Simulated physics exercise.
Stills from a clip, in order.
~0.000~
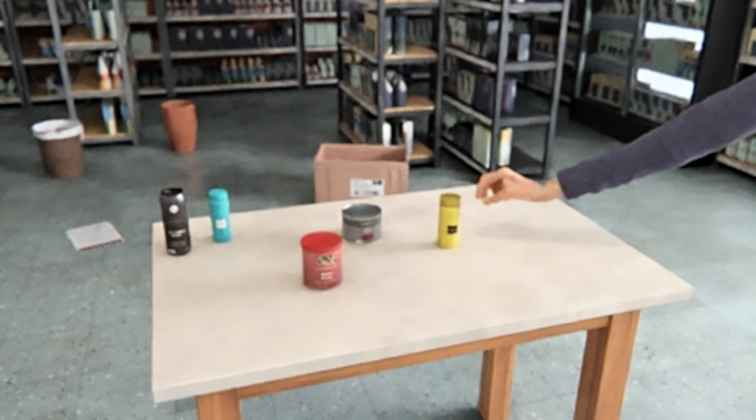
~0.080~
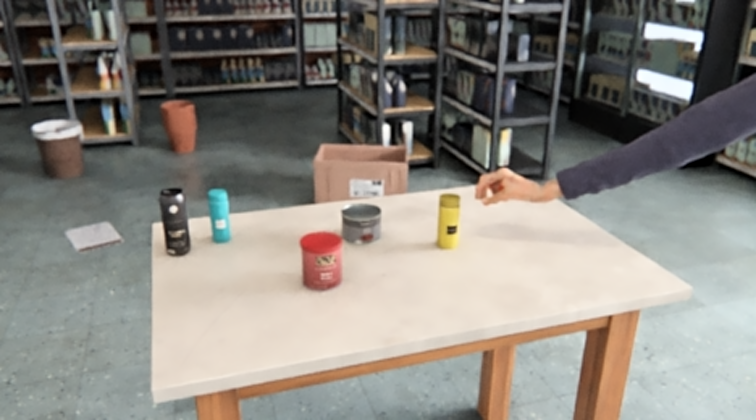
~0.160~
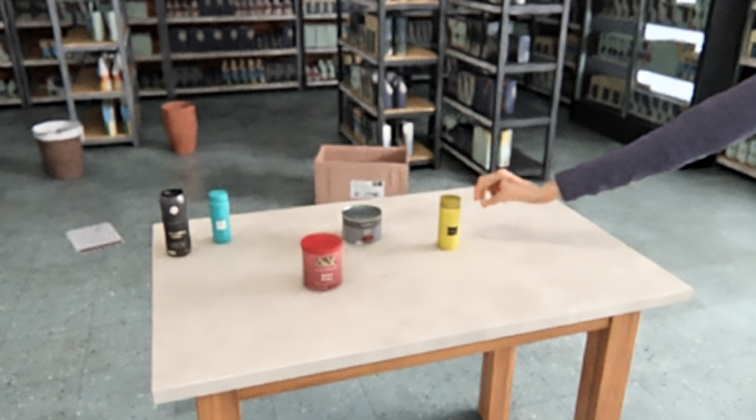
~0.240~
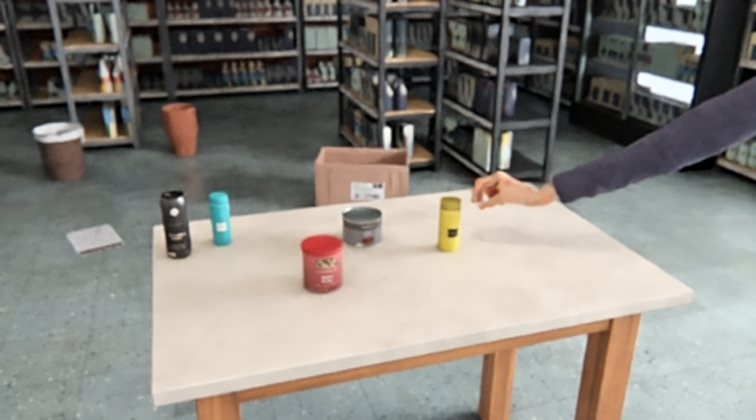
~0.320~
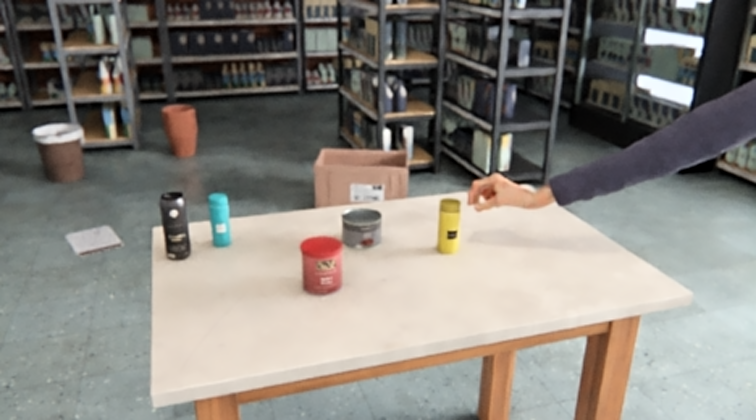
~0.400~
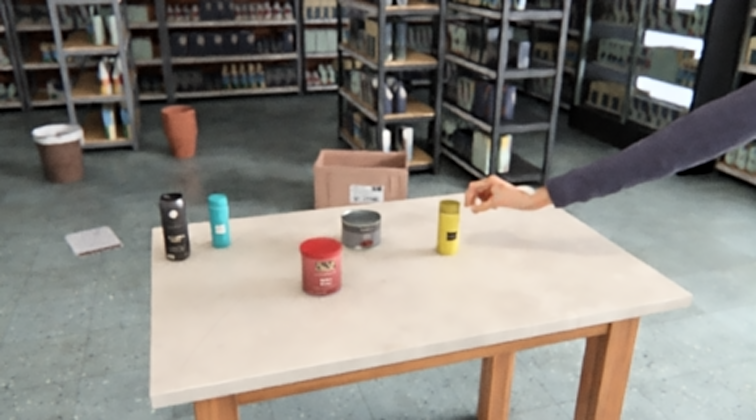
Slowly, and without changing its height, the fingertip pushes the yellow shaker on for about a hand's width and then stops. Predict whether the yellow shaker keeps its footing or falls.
Pretty sure it ends up tipped once things settle.
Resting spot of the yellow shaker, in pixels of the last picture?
Near (410, 247).
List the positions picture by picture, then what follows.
In the first frame, yellow shaker (449, 221).
In the second frame, yellow shaker (449, 221).
In the third frame, yellow shaker (449, 222).
In the fourth frame, yellow shaker (449, 224).
In the fifth frame, yellow shaker (449, 226).
In the sixth frame, yellow shaker (448, 228).
After 0.90 s, yellow shaker tipped 15° from how it was near (442, 226).
After 1.30 s, yellow shaker tipped 63° from how it was near (420, 235).
After 1.40 s, yellow shaker on its side near (410, 246).
At rest (2.5 s), tipped over on the table, yellow shaker. Seen from the same camera at the end, yellow shaker near (410, 247).
